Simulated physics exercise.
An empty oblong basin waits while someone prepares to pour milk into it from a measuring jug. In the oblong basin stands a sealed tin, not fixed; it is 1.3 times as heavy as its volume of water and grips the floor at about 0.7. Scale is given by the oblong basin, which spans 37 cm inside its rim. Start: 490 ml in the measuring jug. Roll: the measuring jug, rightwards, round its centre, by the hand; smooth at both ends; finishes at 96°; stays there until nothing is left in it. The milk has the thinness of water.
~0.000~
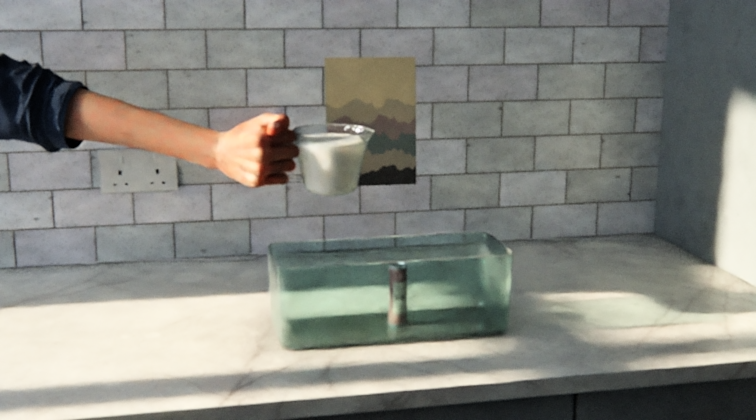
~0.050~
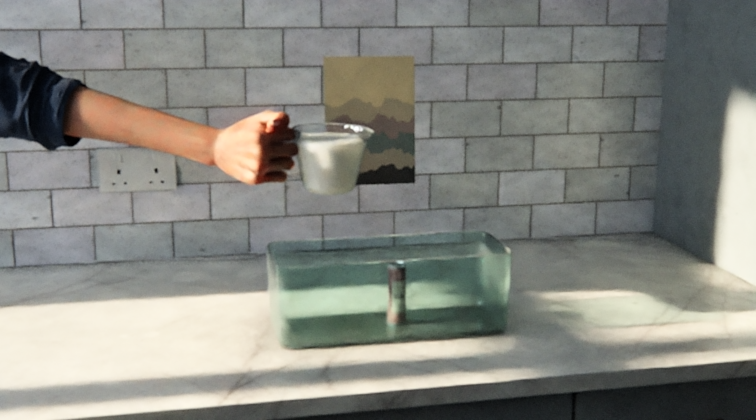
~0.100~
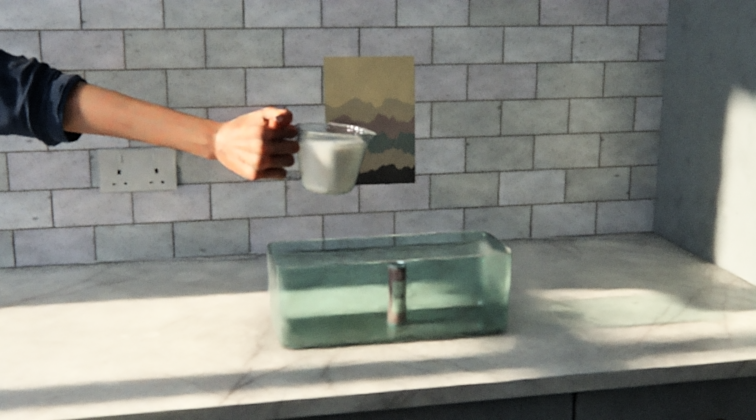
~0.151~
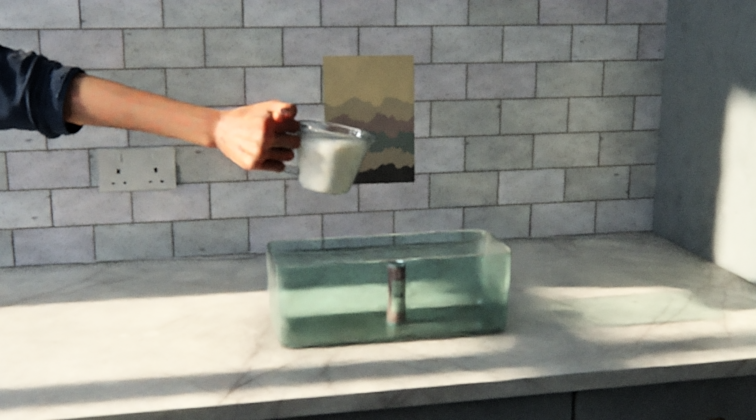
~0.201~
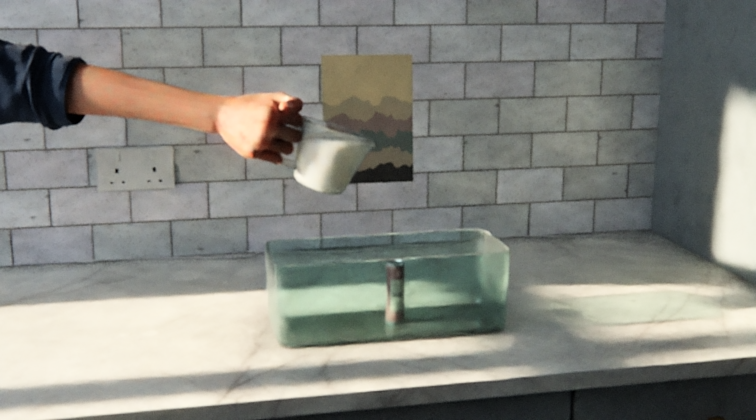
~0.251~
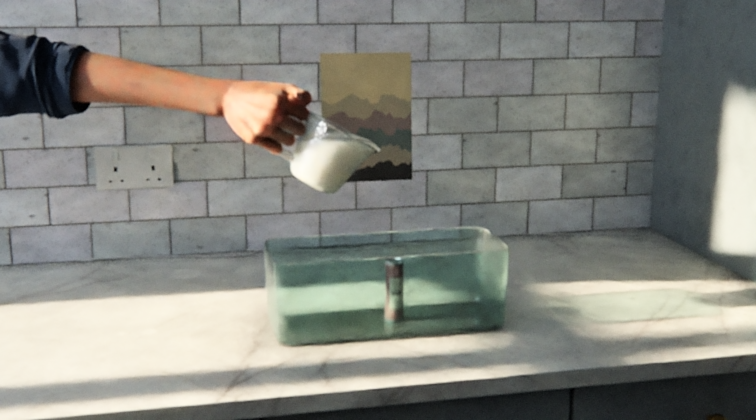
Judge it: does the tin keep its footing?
Yes - watch, it's going to hold out.
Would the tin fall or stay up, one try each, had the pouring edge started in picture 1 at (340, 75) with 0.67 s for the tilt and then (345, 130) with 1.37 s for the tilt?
In the first try it comes down; in the second it comes down.
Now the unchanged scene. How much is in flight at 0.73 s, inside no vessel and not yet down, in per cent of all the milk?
Some 12 % is up in the air.
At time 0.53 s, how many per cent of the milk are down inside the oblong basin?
Roughly 24 percent.
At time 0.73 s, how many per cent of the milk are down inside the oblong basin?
Close to 82 in a hundred.
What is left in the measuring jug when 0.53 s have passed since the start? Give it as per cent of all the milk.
Roughly 44 %.
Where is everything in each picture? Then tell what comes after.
Tilt 0°; pouring edge (375, 130); surface from (296, 140) to (365, 138); the oblong basin's rim runs from (273, 257) to (501, 244); the tin's top is at (398, 267), in the first frame.
Tilt 1°; pouring edge (374, 130); surface from (295, 139) to (364, 137), in the second frame.
Tilt 5°; pouring edge (376, 133); surface from (297, 138) to (365, 139), in the third frame.
Tilt 12°; pouring edge (378, 138); surface from (299, 137) to (368, 139), in the fourth frame.
Tilt 20°; pouring edge (378, 144); surface from (300, 138) to (372, 140), in the fifth frame.
Tilt 30°; pouring edge (378, 151); surface from (301, 140) to (369, 144); 2 per cent is over the edge, in the sixth frame.
By 0.53 s the tilt is 86° and 43 per cent is still to pour; the tin stands where it began.
By 0.73 s the tilt is 96° and 7 per cent is still to pour; the tin stands where it began.
By 0.94 s the tilt is 96° and 0 per cent is still to pour; the tin stands where it began.
By 1.17 s the tilt is 96° and 0 per cent is still to pour; the tin stands where it began.
At rest the tin stands where it began.
